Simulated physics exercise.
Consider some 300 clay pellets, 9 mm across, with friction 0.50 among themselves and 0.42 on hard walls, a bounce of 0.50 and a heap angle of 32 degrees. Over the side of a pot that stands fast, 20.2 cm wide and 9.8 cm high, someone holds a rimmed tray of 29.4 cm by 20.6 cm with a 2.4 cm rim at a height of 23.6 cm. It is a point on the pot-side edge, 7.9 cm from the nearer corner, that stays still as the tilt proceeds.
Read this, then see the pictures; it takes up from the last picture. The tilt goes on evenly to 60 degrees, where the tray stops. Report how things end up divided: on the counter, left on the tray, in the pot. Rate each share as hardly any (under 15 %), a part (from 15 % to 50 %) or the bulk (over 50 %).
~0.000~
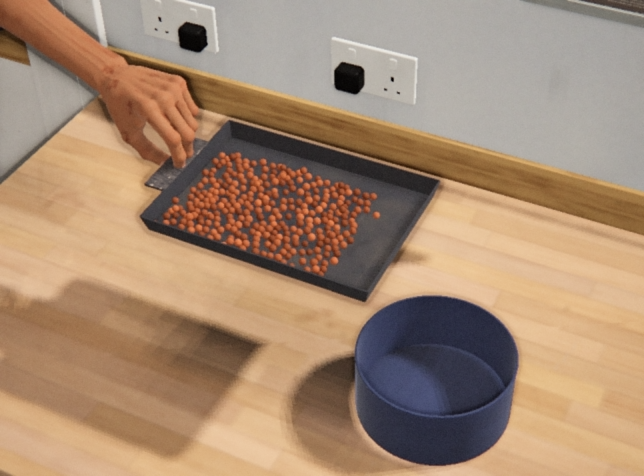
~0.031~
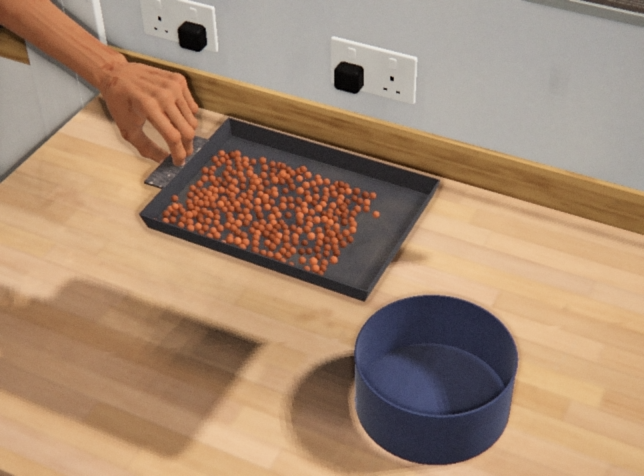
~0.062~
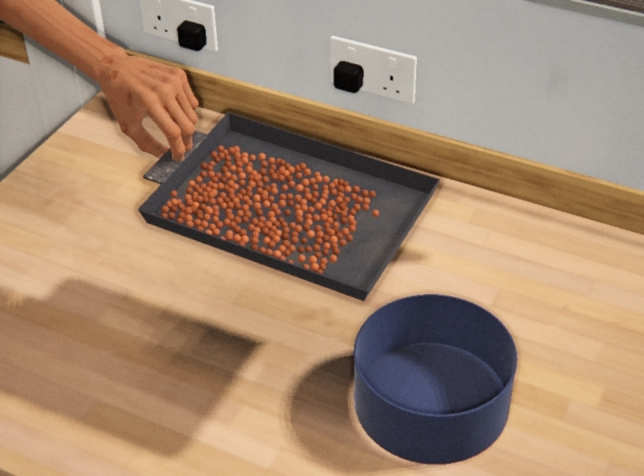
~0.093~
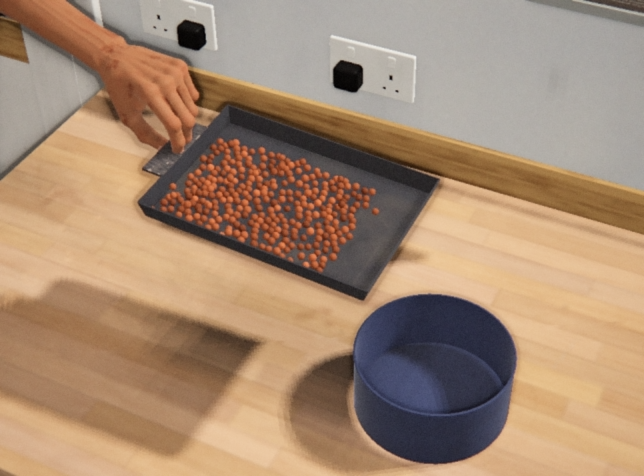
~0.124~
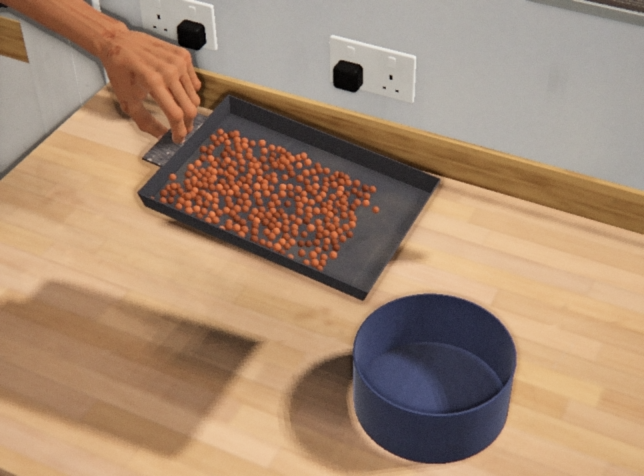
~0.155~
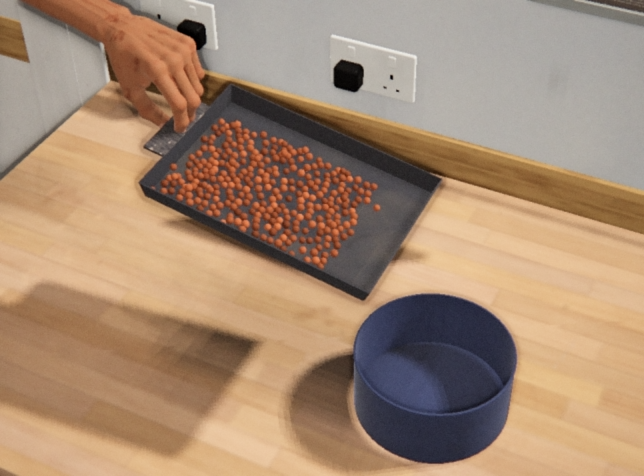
Counter: Hardly any; tray: The bulk; pot: A part.
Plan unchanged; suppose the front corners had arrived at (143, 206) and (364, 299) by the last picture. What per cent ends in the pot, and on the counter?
You'd end with pot at 0 and counter at 20.
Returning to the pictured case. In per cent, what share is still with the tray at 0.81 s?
Load share: Around 70%.
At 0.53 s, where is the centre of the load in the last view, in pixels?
My estimate is roughly (357, 207).
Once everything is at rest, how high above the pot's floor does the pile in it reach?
Around 1.5 cm above the floor.
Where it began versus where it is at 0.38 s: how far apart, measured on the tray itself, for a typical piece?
It has moved some 2 cm from its start.
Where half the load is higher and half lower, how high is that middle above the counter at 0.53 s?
Around 30 cm up.
Then, at 0.38 s, tilt 36 degrees; the tray holds 100 %, the pot 0 %.
After 0.53 s, tilt 53 degrees; the tray holds 100 %, the pot 0 %.
Then, at 0.81 s, tilt 60 degrees; the tray holds 70 %, the pot 10 %.
At rest (1.7 s), counter 10 %, tray 65 %, pot 30 %.
